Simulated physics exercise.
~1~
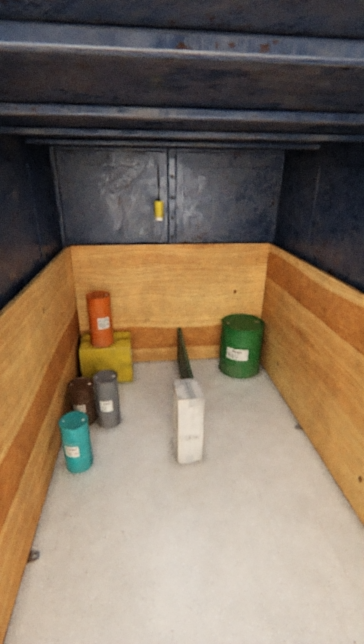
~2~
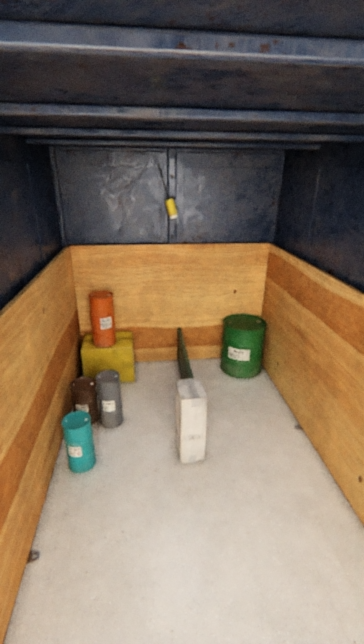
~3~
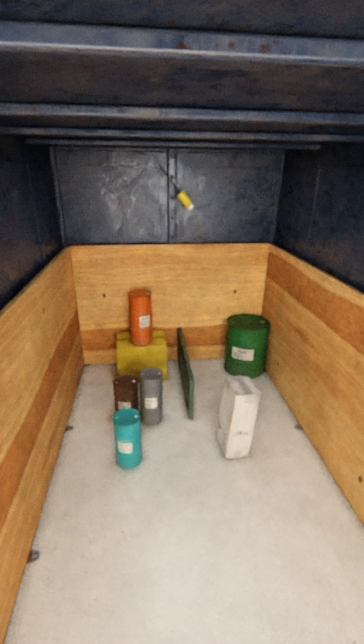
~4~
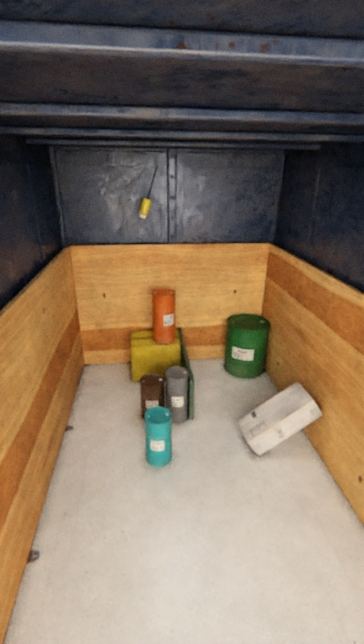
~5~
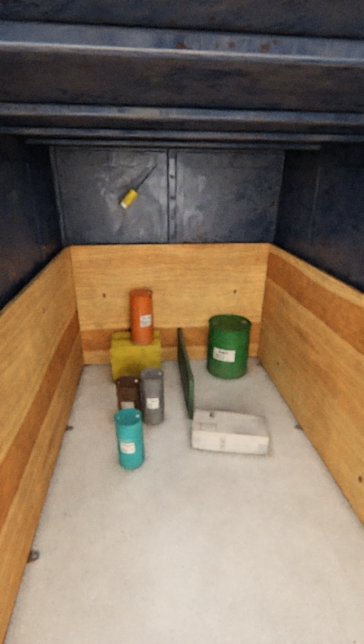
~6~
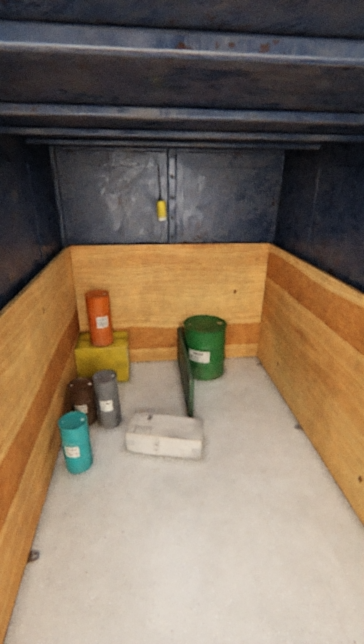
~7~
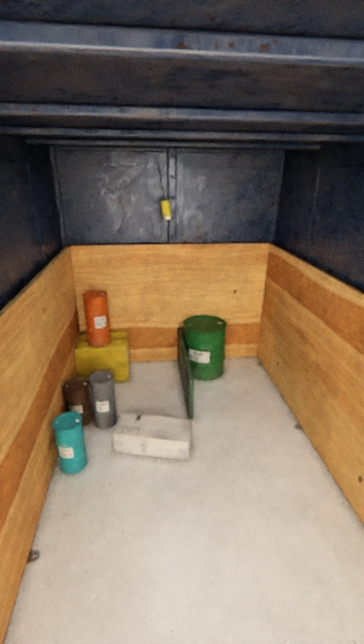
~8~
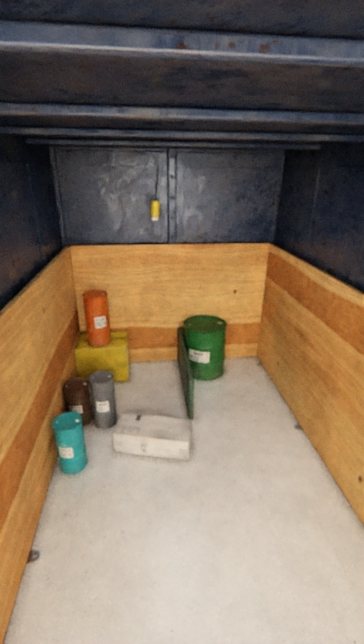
At first, a white box stands upright near a low green board in a van's load bay, with turquoise, brown and grey canisters, a yellow box topped by an orange canister, and a green drum behind. The white box and the canisters slide right, while the lamp swings on its cord. As they travel further right, the white box tips over. Everything then shifts back left, the white box lying on its side and the green drum moving up to the board. At the end, the canisters stand upright near their starting places, with the white box still down.
